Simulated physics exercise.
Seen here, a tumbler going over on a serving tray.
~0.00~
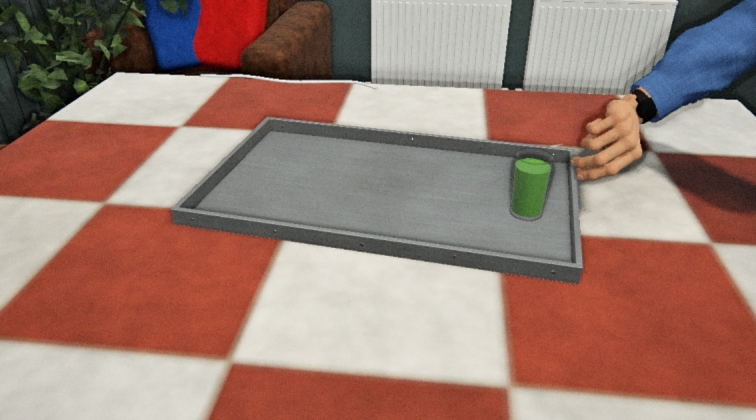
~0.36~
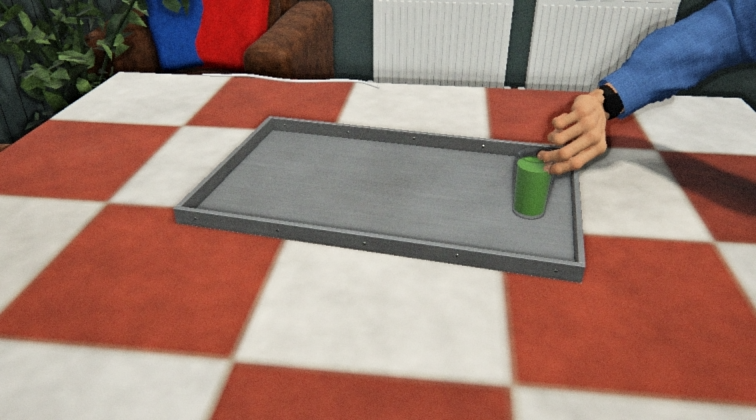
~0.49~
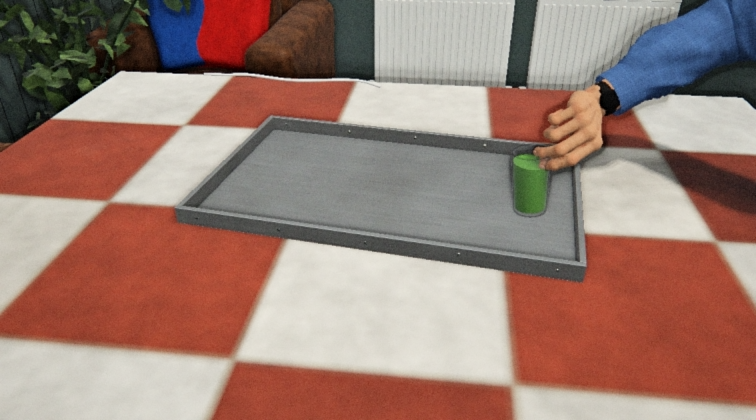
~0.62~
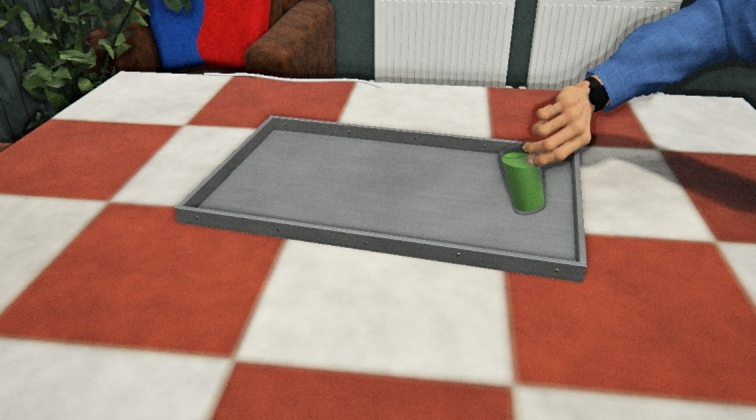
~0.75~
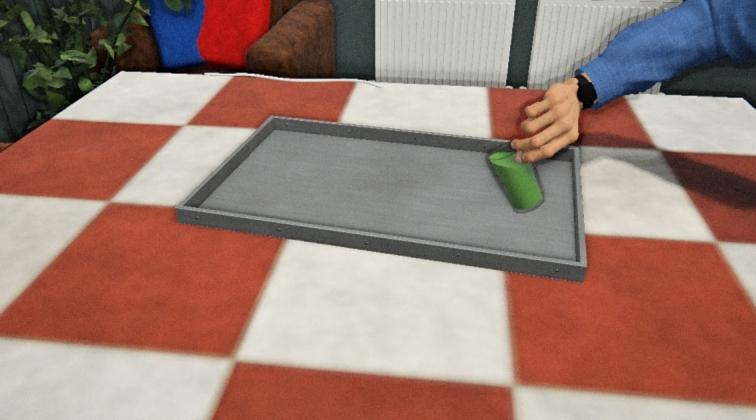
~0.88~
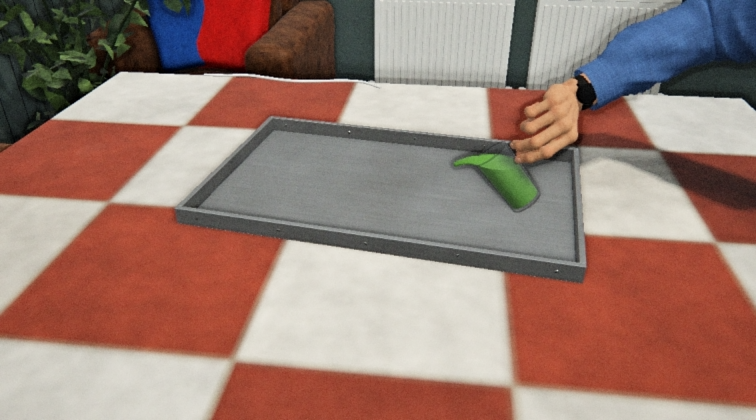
A tumbler of green liquid stands upright near the right end of a gray tray on a red-and-white checkered table. A hand reaches in from the right and pushes its upper part, and the tumbler leans steadily farther left as liquid begins pouring over its rim.
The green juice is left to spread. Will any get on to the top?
It is held by the rim.
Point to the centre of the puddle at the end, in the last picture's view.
Around (313, 179).
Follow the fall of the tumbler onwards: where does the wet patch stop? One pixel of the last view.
Roughly at (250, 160).
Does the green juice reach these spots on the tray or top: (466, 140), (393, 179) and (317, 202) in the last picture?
First untouched, second soaked, third wet.
Around 1.5 s, the tumbler lies in the tray; the puddle covers about as much as a plate; none is outside.
Around 2.2 s, the puddle covers about as much as a tray; none is outside.
Around 3.6 s, the puddle covers about as much as a tray; none is outside.
